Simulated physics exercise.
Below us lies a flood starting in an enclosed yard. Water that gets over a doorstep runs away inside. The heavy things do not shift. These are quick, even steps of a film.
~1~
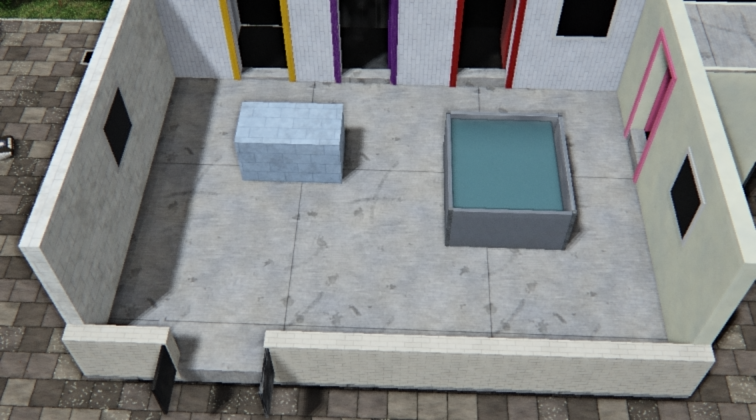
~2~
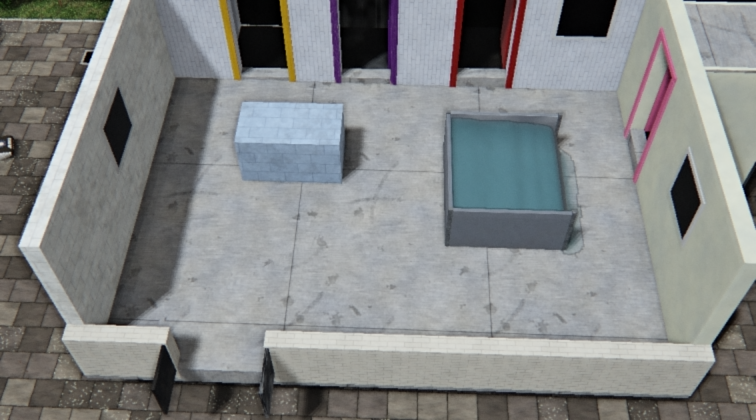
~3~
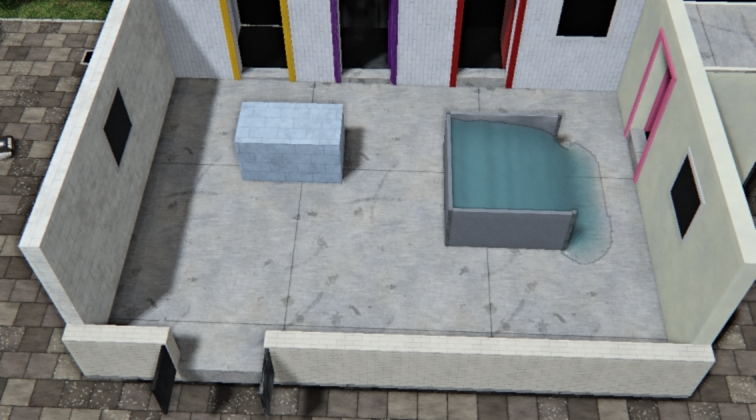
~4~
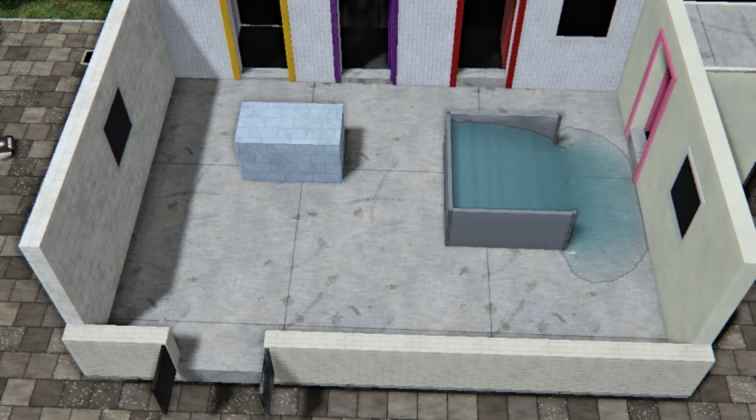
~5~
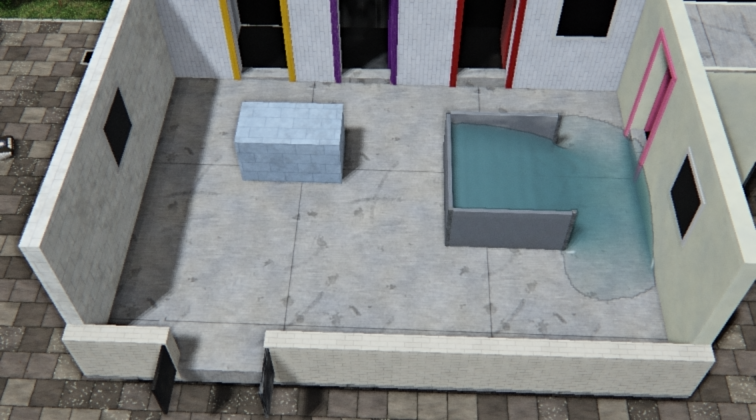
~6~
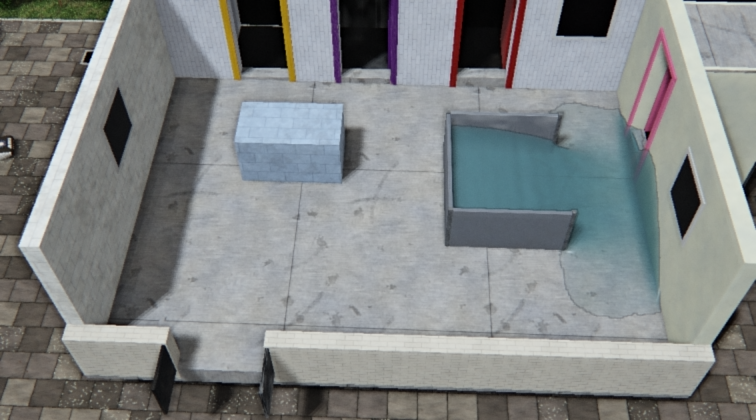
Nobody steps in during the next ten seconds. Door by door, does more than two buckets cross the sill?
In the end: The pink door floods; the yellow door holds within the limit; the red door holds within the limit; the purple door holds within the limit.
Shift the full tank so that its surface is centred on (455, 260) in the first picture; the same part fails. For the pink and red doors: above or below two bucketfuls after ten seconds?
My reading: The pink door takes less; the red door stays under.
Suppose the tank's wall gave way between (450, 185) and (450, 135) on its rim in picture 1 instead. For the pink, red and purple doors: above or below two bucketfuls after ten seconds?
Pink door stays under, red door holds, purple door goes over.
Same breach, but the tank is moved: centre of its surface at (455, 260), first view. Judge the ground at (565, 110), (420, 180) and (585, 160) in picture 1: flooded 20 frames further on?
As listed: Flooded, dry, awash.
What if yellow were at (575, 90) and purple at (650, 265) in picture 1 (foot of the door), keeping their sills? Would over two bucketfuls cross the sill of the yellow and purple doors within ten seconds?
My reading: Yellow is over; purple passes that mark.
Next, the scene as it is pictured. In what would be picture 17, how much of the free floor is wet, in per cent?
I make it 25 per cent.
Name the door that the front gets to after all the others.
I say the yellow door.
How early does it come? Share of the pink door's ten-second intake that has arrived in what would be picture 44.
Roughly 100 per cent.
A moment on, water covers 15 % of the floor; the pink door over two buckets in, the yellow door not reached, the red door not reached, the purple door not reached.
Next, water covers 25 % of the floor; the pink door far over two buckets in, the yellow door not reached, the red door wet at the sill, nothing in, the purple door not reached.
Then, water covers 60 % of the floor; the pink door far over two buckets in, the yellow door not reached, the red door wet at the sill, nothing in, the purple door wet at the sill, nothing in.
Later, water covers 95 % of the floor; the pink door far over two buckets in, the yellow door wet at the sill, nothing in, the red door wet at the sill, nothing in, the purple door wet at the sill, nothing in.
In the end, water covers 100 % of the floor; the pink door far over two buckets in, the yellow door wet at the sill, nothing in, the red door wet at the sill, nothing in, the purple door wet at the sill, nothing in.
